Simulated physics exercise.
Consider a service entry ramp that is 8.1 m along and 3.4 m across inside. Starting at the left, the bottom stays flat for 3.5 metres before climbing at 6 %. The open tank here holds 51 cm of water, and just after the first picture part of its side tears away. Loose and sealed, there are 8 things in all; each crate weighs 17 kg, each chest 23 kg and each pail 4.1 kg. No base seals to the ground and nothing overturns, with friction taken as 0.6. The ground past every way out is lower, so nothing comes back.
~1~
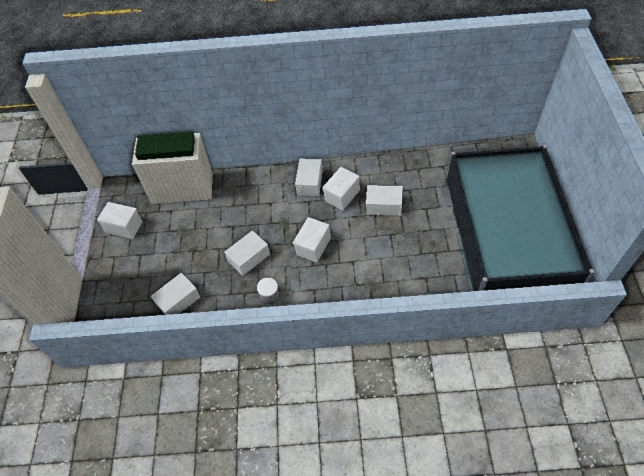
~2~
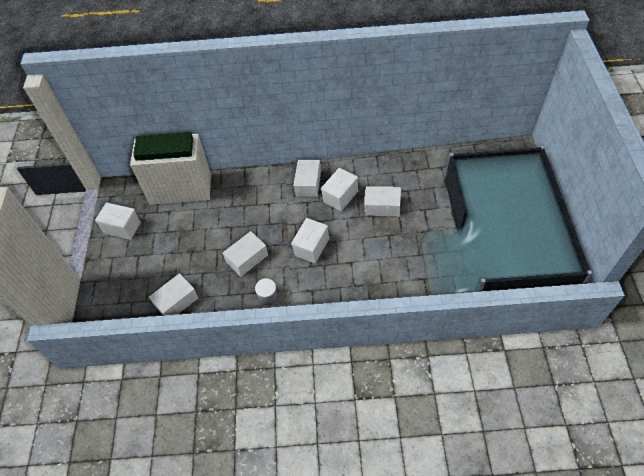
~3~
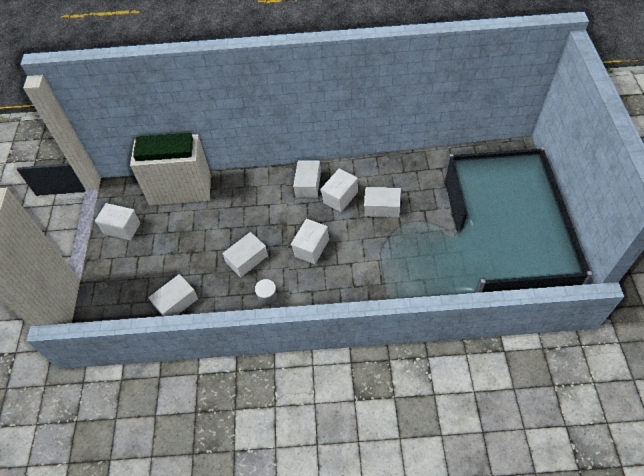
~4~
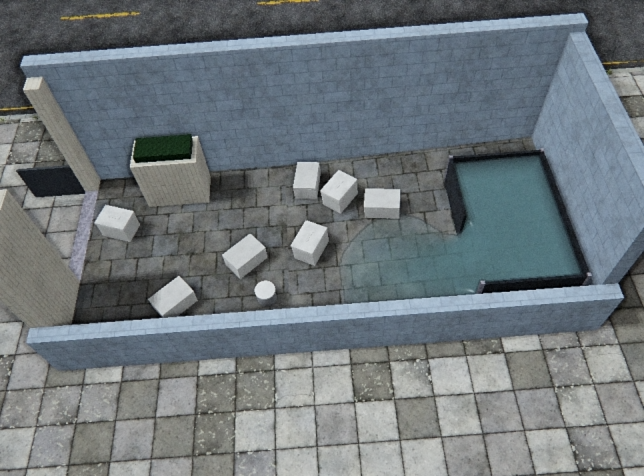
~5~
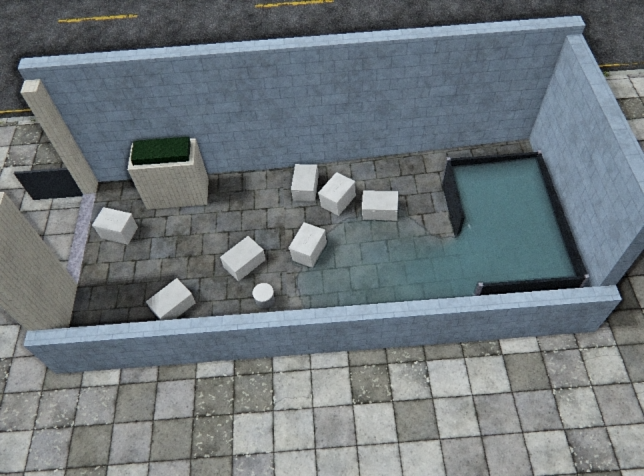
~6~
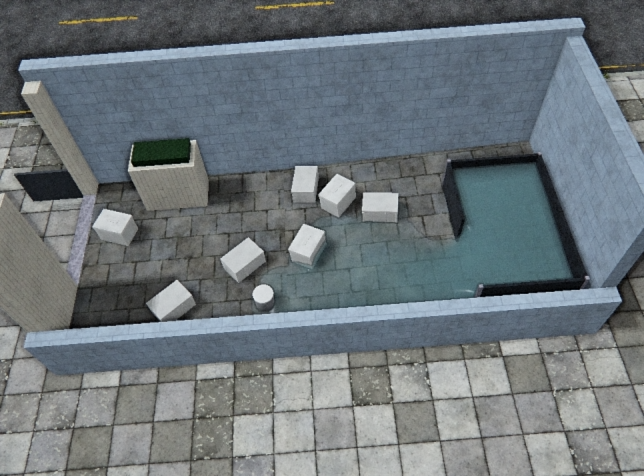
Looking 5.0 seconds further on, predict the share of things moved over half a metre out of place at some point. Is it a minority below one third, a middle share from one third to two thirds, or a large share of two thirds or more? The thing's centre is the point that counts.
One in three up to two in three.
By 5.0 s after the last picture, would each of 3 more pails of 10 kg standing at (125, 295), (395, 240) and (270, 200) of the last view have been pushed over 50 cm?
Taking them one at a time: Above the mark; below the mark; below the mark.
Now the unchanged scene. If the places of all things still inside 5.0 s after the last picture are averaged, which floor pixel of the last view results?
Around (247, 207).
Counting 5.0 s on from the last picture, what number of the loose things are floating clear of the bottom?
1.
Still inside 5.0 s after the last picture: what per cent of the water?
Somewhere near 72 percent, give or take.
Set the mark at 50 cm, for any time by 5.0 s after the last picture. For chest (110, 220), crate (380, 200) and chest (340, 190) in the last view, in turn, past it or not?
First crosses the line, second stays inside the line, third stays inside the line.
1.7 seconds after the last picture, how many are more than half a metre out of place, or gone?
It comes to 4.
Then, 0.4 s after the last picture 1 of 8 are over 50 cm from their spots; 0 afloat.
Then, 1.7 s after the last picture 4 of 8 are over 50 cm from their spots; 1 afloat.
Then, 3.2 s after the last picture 5 of 8 are over 50 cm from their spots; 2 afloat.
Then, 5.0 s after the last picture 5 of 8 are over 50 cm from their spots, and 5 have been at some point; 1 afloat.
